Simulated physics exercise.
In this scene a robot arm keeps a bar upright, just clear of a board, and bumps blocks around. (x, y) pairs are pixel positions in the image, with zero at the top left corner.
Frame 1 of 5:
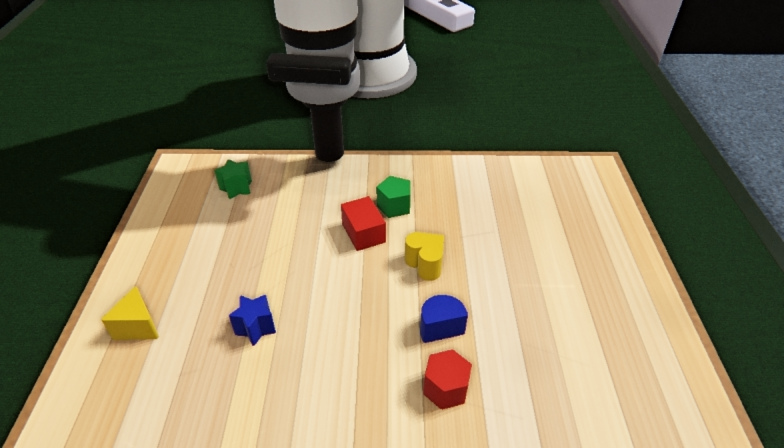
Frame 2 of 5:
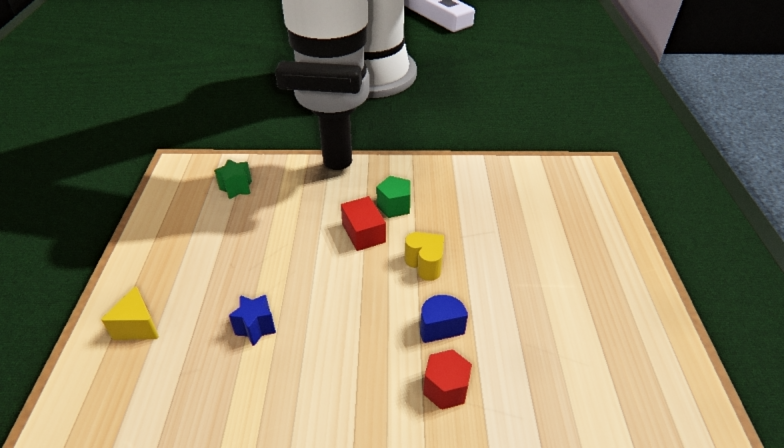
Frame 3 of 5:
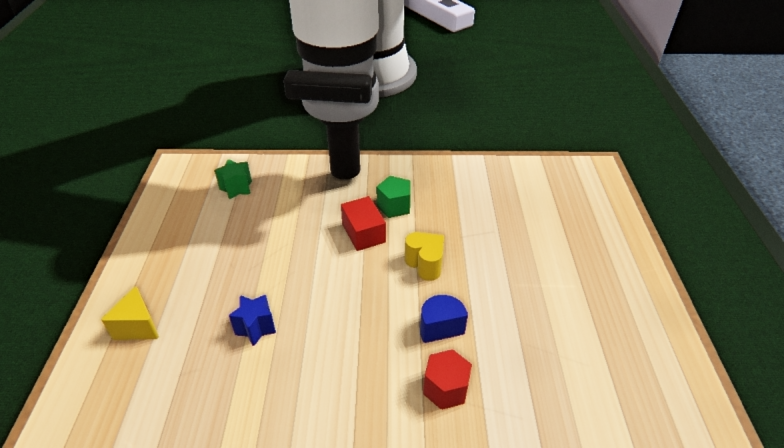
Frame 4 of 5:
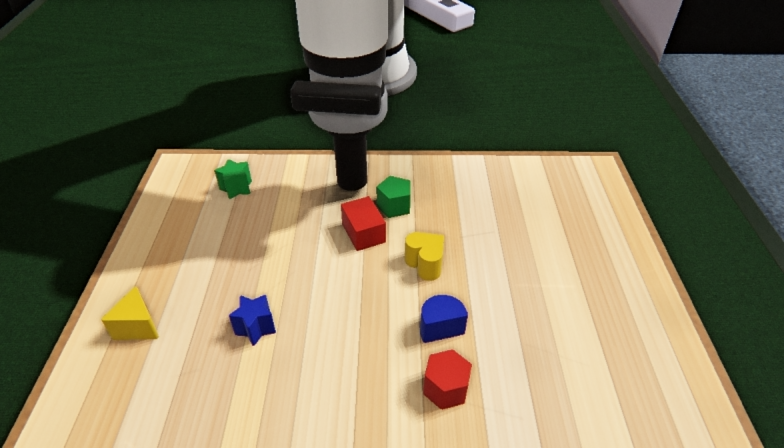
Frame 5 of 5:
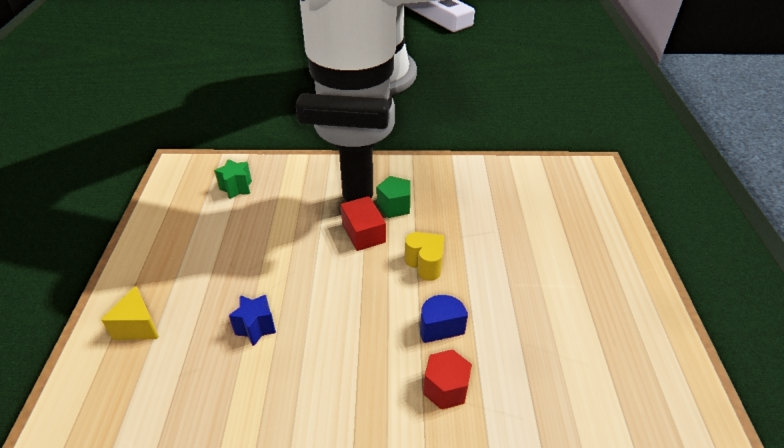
A light wooden board on a dark green surface is seen from above at an angle by a still camera. A red block and green pentagon sit near the top centre, a yellow heart, blue half-round block and red hexagon below, with a green star, blue star and yellow triangle leftward. A white-and-grey robot arm moves its black rod slightly right and forward, up close behind the unmoving red block.
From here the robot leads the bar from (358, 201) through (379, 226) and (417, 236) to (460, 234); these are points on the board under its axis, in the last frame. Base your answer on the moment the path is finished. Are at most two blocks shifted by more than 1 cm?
I expect so.
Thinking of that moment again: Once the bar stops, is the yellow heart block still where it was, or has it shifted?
It is still where it was.
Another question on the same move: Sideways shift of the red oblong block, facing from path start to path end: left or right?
Rightward.
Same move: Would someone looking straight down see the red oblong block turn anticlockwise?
No - that is not the case.
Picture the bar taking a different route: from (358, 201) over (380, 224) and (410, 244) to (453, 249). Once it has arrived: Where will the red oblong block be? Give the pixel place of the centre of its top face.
About (367, 238).
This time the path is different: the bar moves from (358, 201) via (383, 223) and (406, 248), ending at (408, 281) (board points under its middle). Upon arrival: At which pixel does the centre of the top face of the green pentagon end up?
For the centre of its top, I'd go with (411, 192).
On the path given first. One third of the way, bar at (379, 219); red oblong block at (365, 233), turned 40° clockwise; green pentagon at (406, 192), turned 60° anticlockwise.
Two thirds of the way, bar at (417, 229); red oblong block at (366, 237), turned 55° clockwise; green pentagon at (406, 192), turned 60° anticlockwise.
At the end, bar at (461, 227); red oblong block at (366, 237), turned 55° clockwise; green pentagon at (406, 192), turned 60° anticlockwise; yellow heart block still.
